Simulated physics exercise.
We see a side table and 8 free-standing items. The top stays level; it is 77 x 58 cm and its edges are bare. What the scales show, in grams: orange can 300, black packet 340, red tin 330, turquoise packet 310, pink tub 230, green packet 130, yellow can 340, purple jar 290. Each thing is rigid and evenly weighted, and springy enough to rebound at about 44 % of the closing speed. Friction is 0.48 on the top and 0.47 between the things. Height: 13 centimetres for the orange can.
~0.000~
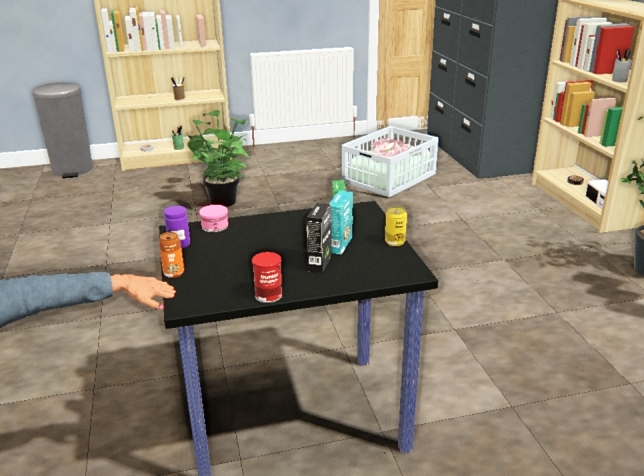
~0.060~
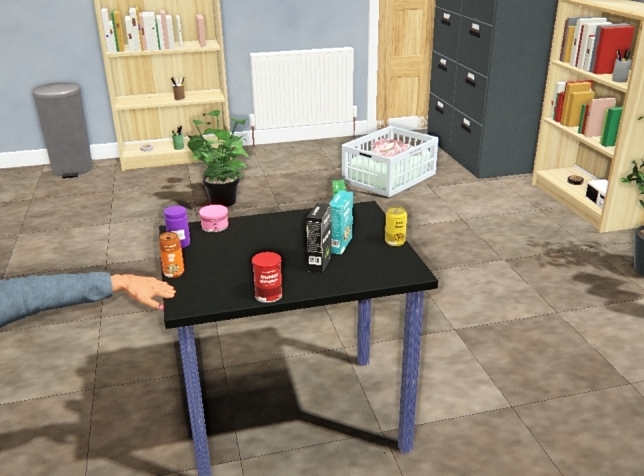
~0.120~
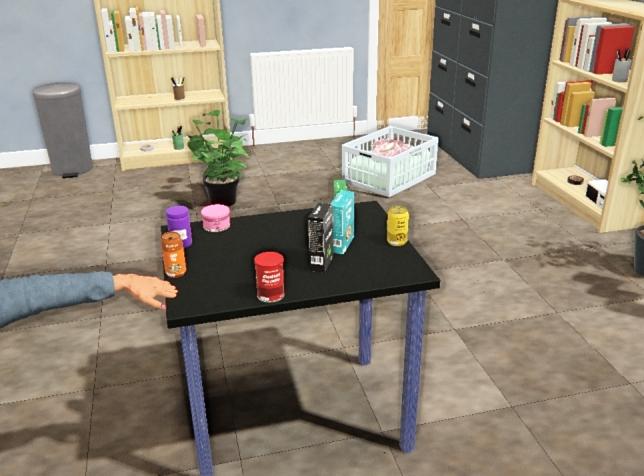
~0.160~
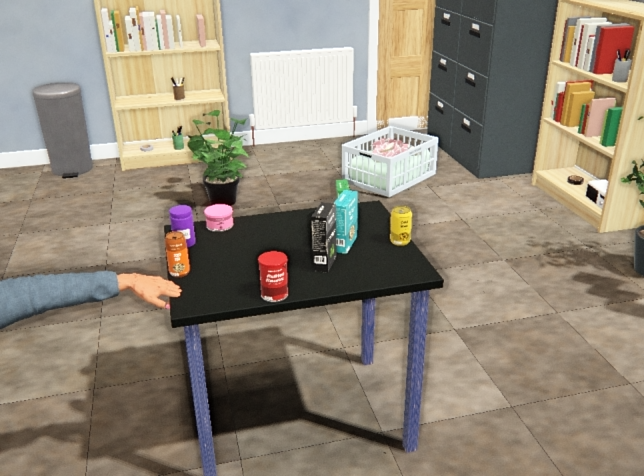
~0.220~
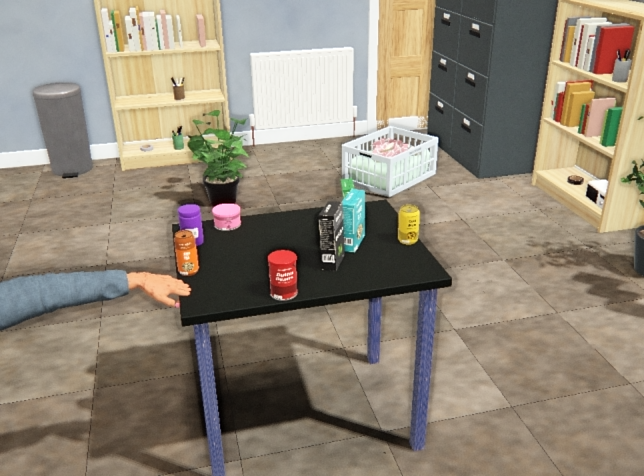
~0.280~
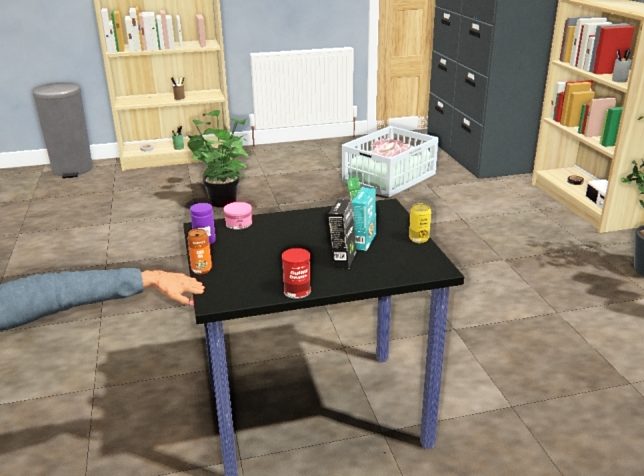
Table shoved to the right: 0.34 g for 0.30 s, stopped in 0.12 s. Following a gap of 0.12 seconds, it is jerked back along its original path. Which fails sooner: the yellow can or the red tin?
Former.
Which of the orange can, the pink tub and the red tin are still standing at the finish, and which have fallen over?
Well, the orange can tumbles down, the pink tub holds steady, and the red tin holds steady.
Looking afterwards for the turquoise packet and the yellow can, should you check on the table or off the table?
Result: Turquoise packet remains in bounds, yellow can goes out of bounds.
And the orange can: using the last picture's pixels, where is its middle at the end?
It comes to rest somewhere around (231, 258).
After 0.58 s, table 21 cm from its start; yellow can now off the table; red tin slid 4 cm near (357, 265); green packet on its side.
After 0.88 s, table 8 cm from its start; red tin slid 4 cm near (312, 272); orange can on its side; black packet on its side.
After 1.18 s, orange can on its side; black packet on its side; turquoise packet on its side.
By the end (1.7 s), off the table, yellow can; tipped over on the table, orange can, black packet, turquoise packet and green packet; the other 3 in place, give or take 5 cm. Seen from the same camera at the end, red tin near (267, 278). Yellow can went at 0.54 s; red tin was never lost.
